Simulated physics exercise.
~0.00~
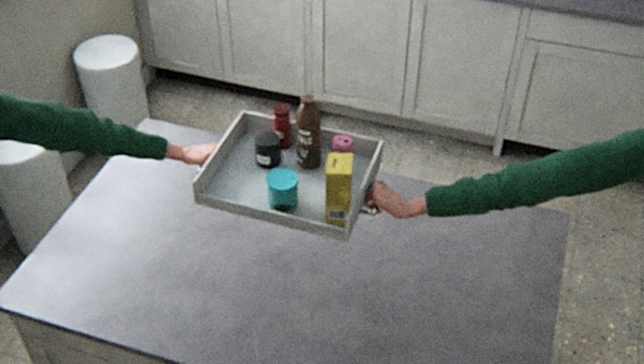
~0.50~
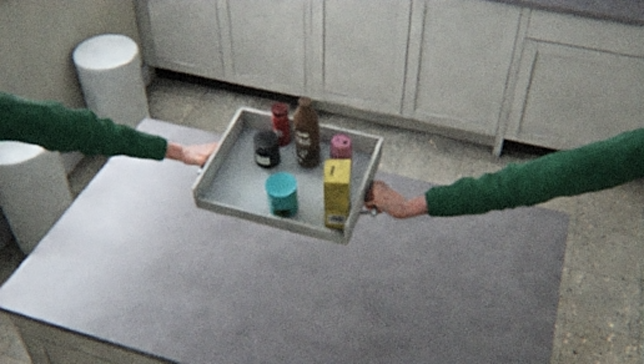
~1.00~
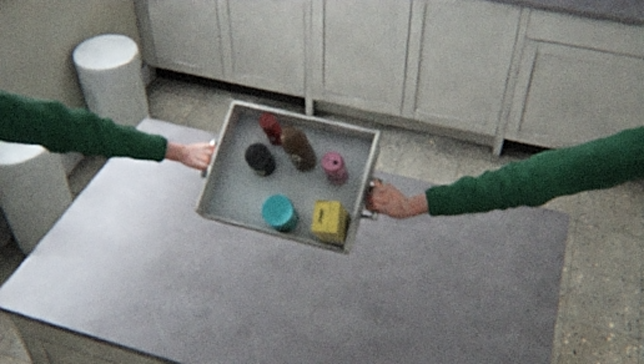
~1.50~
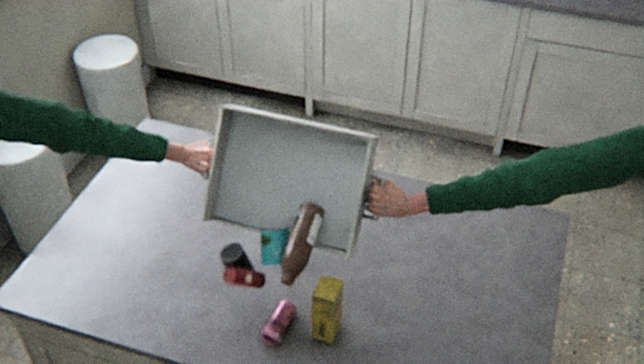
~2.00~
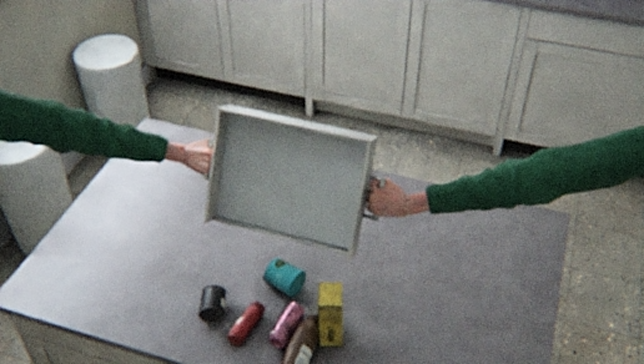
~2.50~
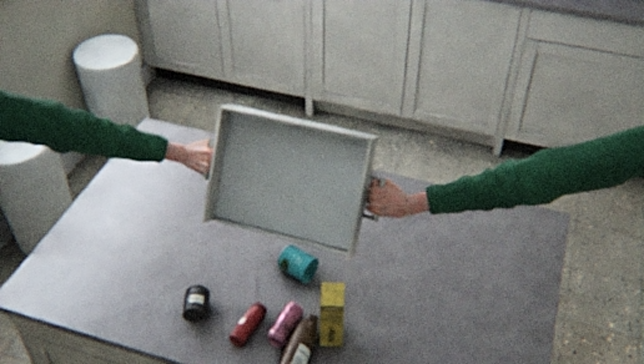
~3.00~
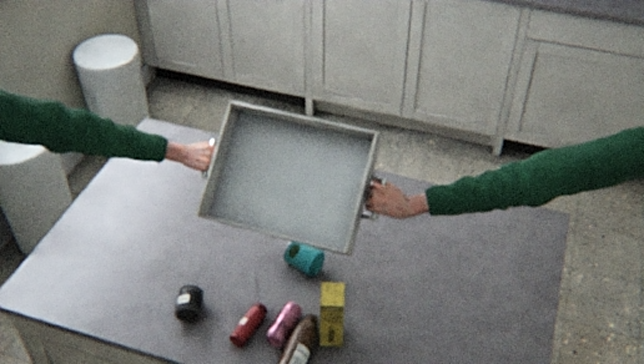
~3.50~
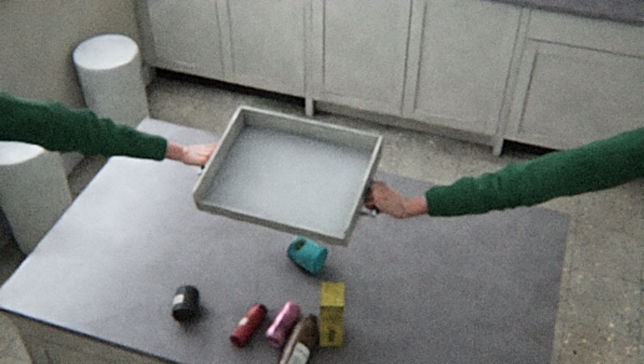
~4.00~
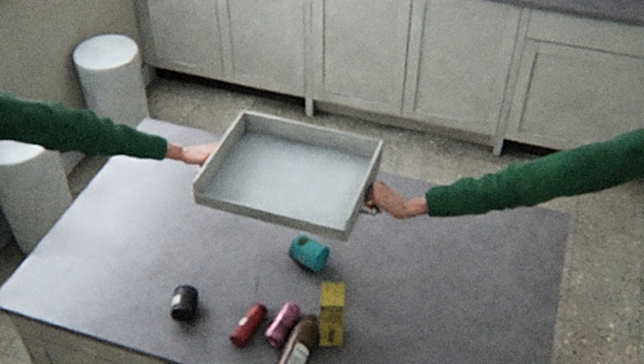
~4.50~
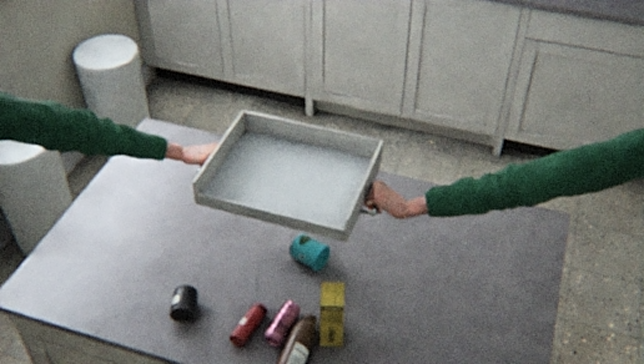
In a kitchen, two green-sleeved arms held a shallow crate of six containers above a gray counter and tipped its near side steeply down. Everything tumbled out onto the counter, and the hands leveled the empty crate, leaving the containers scattered below.
